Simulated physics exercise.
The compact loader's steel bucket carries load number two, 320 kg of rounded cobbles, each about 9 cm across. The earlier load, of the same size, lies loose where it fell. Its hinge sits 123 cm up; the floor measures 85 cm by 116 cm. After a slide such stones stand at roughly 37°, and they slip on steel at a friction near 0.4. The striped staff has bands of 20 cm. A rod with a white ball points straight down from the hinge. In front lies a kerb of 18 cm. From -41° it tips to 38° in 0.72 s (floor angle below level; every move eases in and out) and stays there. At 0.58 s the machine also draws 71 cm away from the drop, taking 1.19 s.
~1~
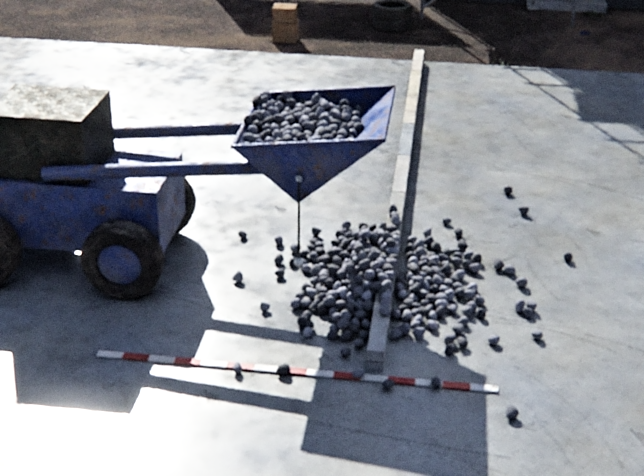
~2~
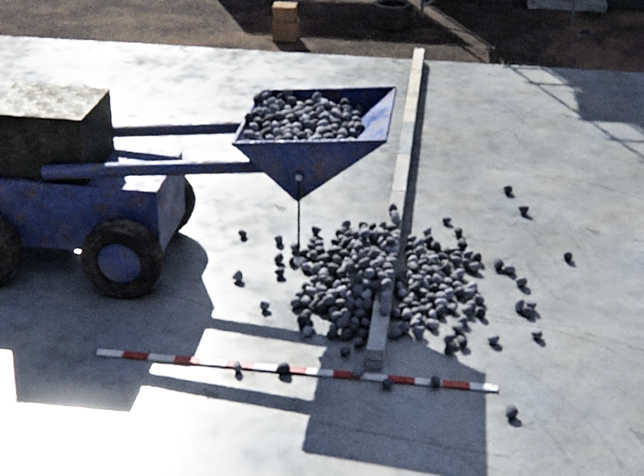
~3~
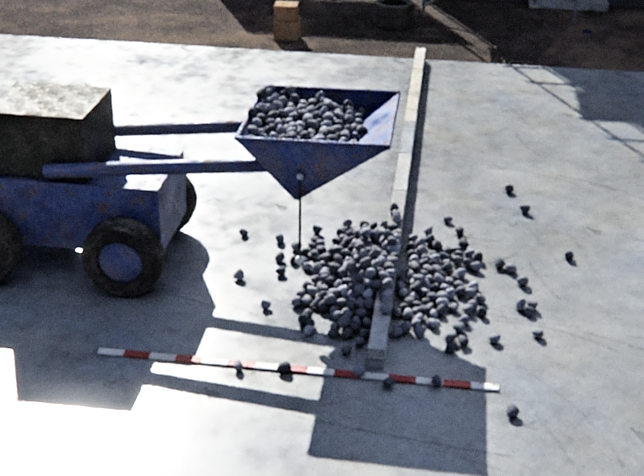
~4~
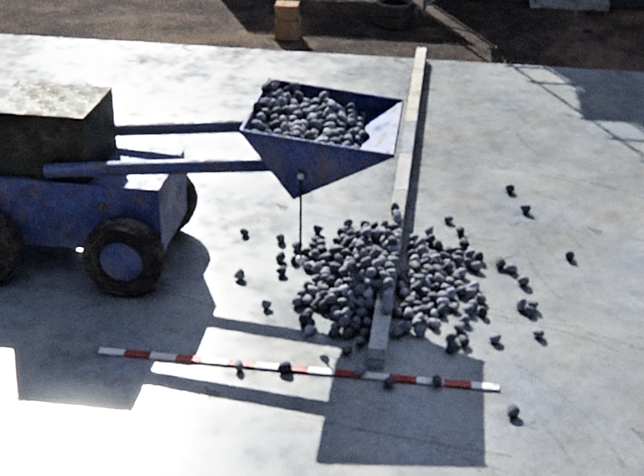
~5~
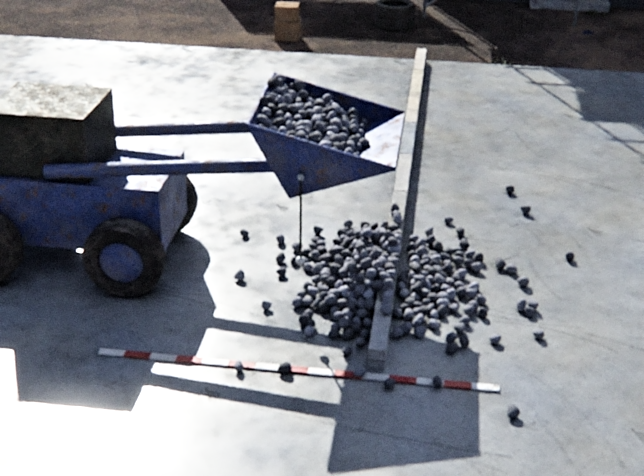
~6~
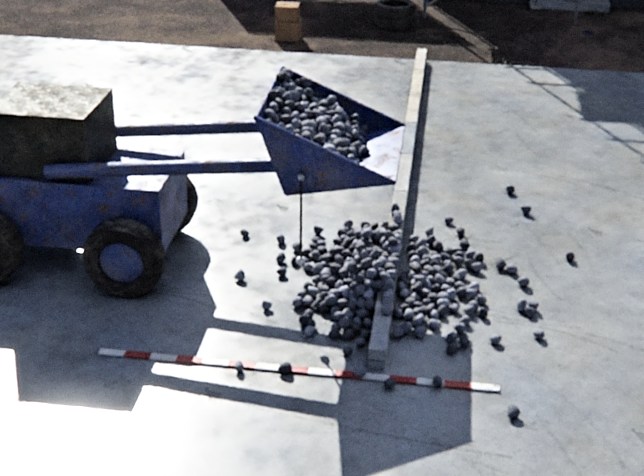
The clip opens on a blue loader at left holding a raised bucket of dark, rounded stones above a loose pile heaped around a pale kerb, with a red-and-white staff nearby. The bucket stays almost level at first, then its front edge rotates downward to the right while the stones remain inside.
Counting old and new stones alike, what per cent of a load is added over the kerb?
Close to 44 parts in a hundred.
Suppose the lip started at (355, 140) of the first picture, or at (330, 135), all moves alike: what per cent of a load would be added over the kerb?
Near 15 per cent from the first place, 5 from the second.
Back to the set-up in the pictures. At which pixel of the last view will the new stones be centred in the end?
Near (377, 269).
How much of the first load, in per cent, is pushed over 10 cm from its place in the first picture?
About 15 per cent.
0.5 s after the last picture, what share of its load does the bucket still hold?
About 85 per cent.
Then, 0.2 s after the last picture the floor is at 26°; in per cent of one load, 100 in the bucket, 71 on this side of the kerb, 29 over the kerb; the foremost stones are at (532, 270).
Then, 0.5 s after the last picture the floor is at 38°; in per cent of one load, 83 in the bucket, 88 on this side of the kerb, 29 over the kerb; the foremost stones are at (532, 270).
Then, 1.9 s after the last picture the floor is at 38°; in per cent of one load, 0 in the bucket, 127 on this side of the kerb, 73 over the kerb; the foremost stones are at (595, 284).
Then, 4.6 s after the last picture the floor is at 38°; in per cent of one load, 0 in the bucket, 127 on this side of the kerb, 73 over the kerb; the foremost stones are at (597, 284). Net gain over the kerb, 44.
